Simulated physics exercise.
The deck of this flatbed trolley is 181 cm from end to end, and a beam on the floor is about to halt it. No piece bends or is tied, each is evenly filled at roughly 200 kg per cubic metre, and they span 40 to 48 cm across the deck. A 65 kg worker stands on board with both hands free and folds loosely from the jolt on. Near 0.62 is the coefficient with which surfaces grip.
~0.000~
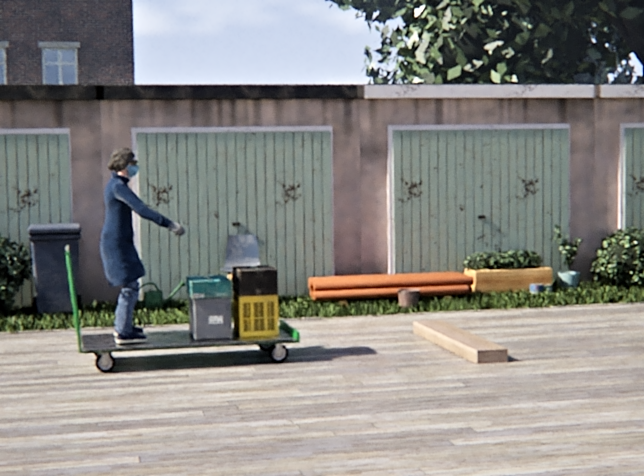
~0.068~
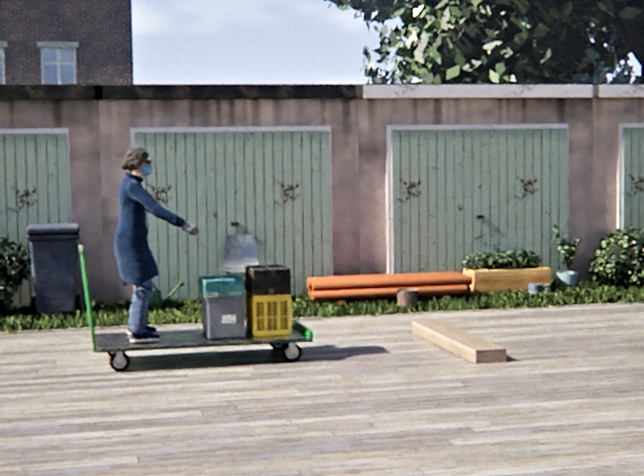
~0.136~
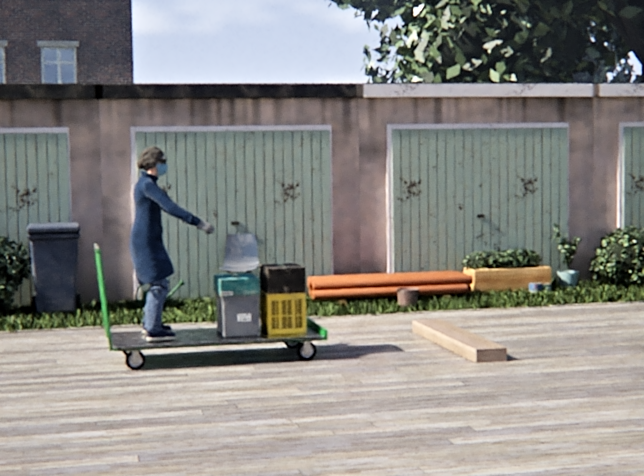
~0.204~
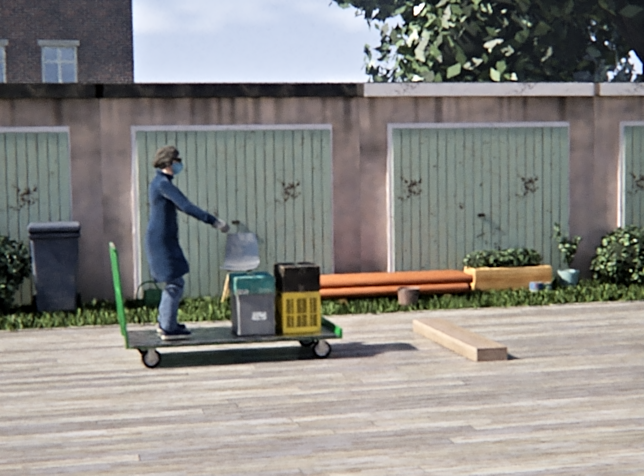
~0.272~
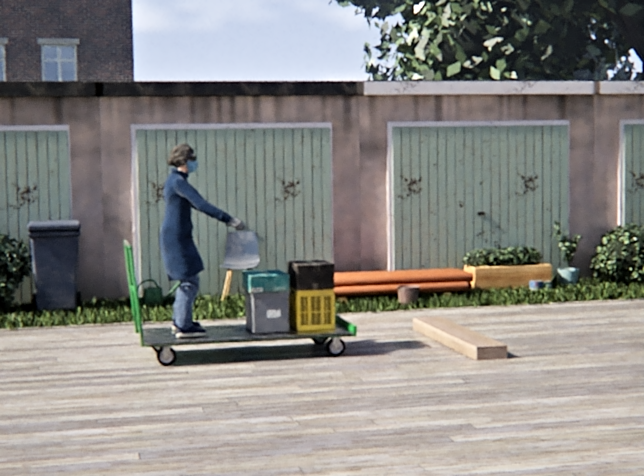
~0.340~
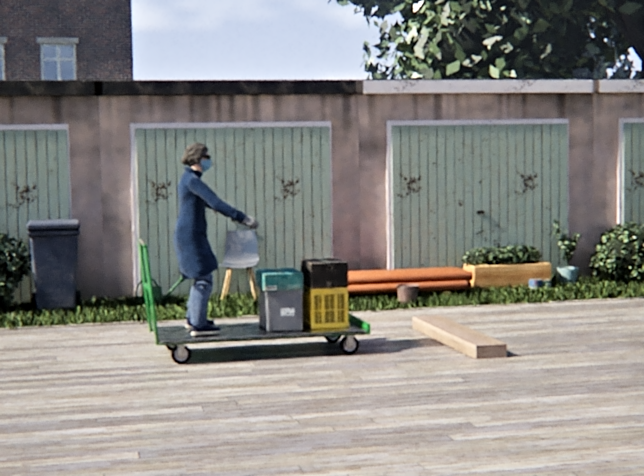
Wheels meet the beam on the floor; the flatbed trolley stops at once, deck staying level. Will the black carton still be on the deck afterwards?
No.
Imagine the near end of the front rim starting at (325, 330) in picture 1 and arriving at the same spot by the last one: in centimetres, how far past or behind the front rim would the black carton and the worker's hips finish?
So the black one stops 20 cm short of the front rim, while the hips stay 130 cm behind it.
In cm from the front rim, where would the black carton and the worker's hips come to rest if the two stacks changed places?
Result: Black 50 cm behind rim; hips 110 cm behind rim.
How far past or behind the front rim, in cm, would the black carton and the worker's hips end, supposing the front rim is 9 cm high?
Black 70 past, hips 90 behind.
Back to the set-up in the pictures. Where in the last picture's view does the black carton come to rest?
Roughly at (520, 326).
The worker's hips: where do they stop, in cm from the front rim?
They settle some 90 centimetres behind the rim.
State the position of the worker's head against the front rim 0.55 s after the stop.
20 cm behind it.
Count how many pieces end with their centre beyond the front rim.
A total of 1.
The wheels strike at 0.81 s.
After 1.36 s the black carton is 30 cm past the rim, tilted 70°, near (481, 310) in the last picture's view.
After 1.81 s the black carton is 69 cm past the rim, tilted 180°, near (520, 326) in the last picture's view.
When all is still (4.8 s), past the rim, black carton; behind it, teal carton, yellow crate, grey tote and the worker's hips.
